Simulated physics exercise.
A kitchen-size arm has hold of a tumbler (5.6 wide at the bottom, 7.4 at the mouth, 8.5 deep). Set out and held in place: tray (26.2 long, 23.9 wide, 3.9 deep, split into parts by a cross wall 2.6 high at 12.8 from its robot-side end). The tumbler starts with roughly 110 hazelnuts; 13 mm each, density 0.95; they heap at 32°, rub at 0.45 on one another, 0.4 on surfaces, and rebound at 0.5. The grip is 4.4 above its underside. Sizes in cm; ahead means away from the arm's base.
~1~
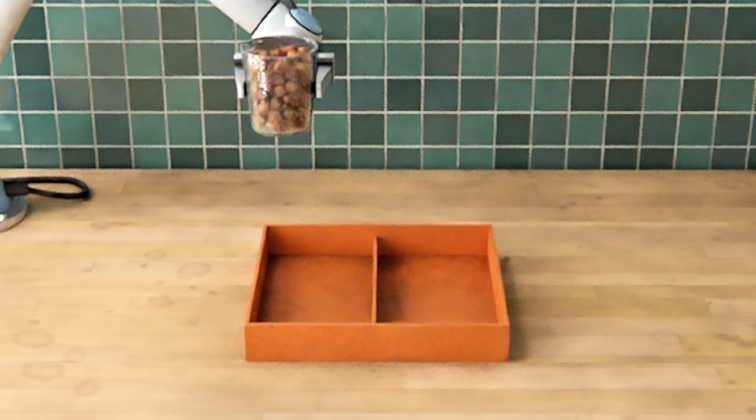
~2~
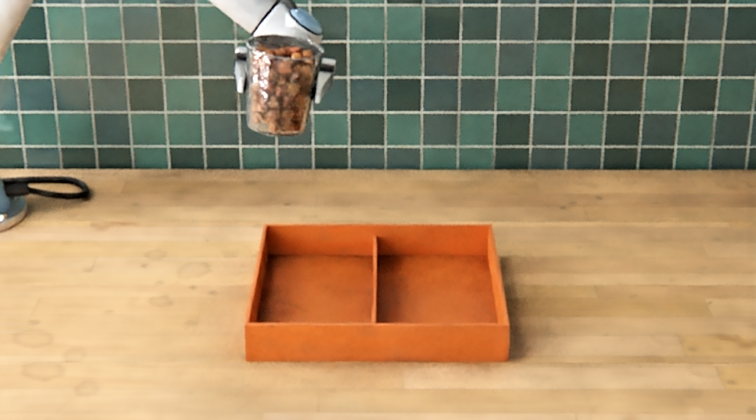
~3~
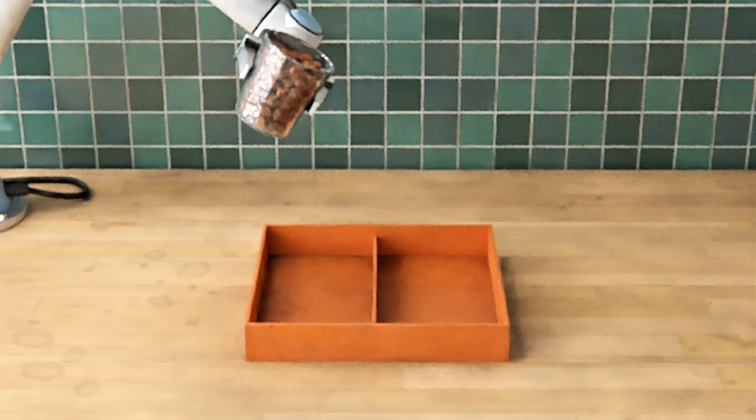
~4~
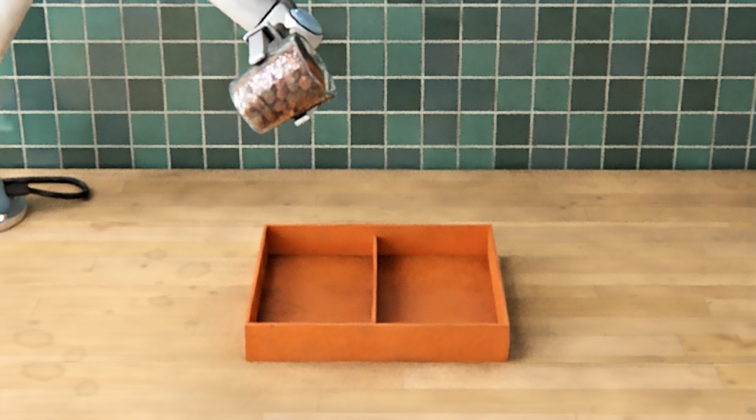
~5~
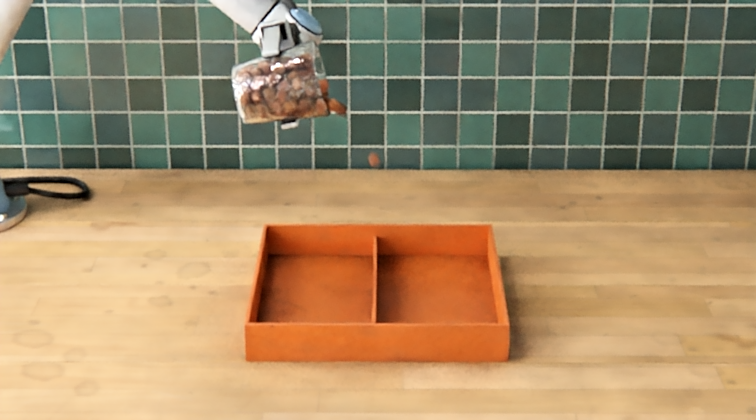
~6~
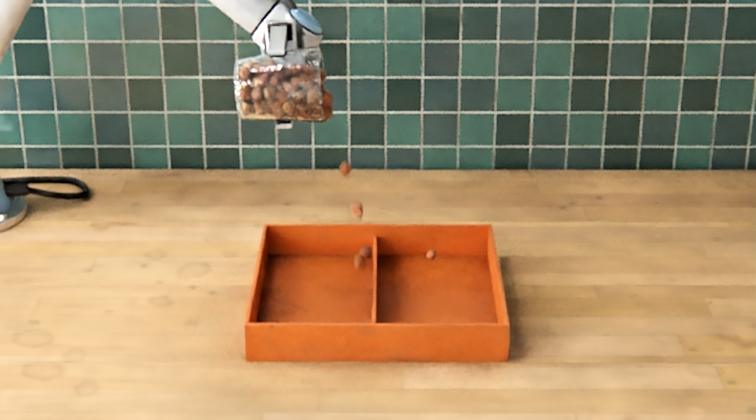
A pale wooden counter before a green tiled wall is seen from the front and slightly above by a still camera. An orange tray divided into two parts sits in the centre, while a white and grey robot arm at upper left grips a clear tumbler of brown nuts above it. The arm tilts the tumbler rightward until it lies nearly on its side, and a few nuts drop from its mouth into the tray.
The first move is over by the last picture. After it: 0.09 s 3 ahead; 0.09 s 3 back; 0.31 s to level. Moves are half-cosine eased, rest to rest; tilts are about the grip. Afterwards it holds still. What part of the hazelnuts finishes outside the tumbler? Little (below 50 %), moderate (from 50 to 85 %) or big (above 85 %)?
Share outside the tumbler: Moderate (from 50 to 85 %).
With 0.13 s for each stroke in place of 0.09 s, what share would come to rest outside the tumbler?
In that case some 55 per cent.
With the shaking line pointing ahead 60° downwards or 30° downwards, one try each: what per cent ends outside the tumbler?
About 35 and 55 per cent.
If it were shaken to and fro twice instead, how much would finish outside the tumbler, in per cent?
In that case some 85 per cent.
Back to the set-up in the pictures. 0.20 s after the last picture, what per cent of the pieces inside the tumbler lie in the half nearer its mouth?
Some 95 per cent.
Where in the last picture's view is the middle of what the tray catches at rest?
At about (441, 294).
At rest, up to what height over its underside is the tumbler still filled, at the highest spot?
Roughly 3.5 cm.
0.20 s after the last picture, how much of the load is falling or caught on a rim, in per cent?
Some 45 per cent.
Then, 0.20 s on, tilted 85° forward, highest piece 26 above the table; 53 in the tumbler, 3 in the robot-side part, 3 in the far-side part, 48 in flight or on a rim.
Then, 0.39 s on, tilted 20° forward, highest piece 29 above the table; 60 in the far-side part, 29 in the tumbler, 13 in the robot-side part, 5 in flight or on a rim.
Then, 0.69 s on, level, highest piece 24 above the table; 64 in the far-side part, 29 in the tumbler, 13 in the robot-side part, 1 on the table or floor.
Then, 1.74 s on, level, highest piece 24 above the table; 64 in the far-side part, 29 in the tumbler, 13 in the robot-side part, 1 on the table or floor.
In the end, 64 in the far-side part, 29 in the tumbler, 13 in the robot-side part, 1 on the table or floor. That is 73 % outside the tumbler.
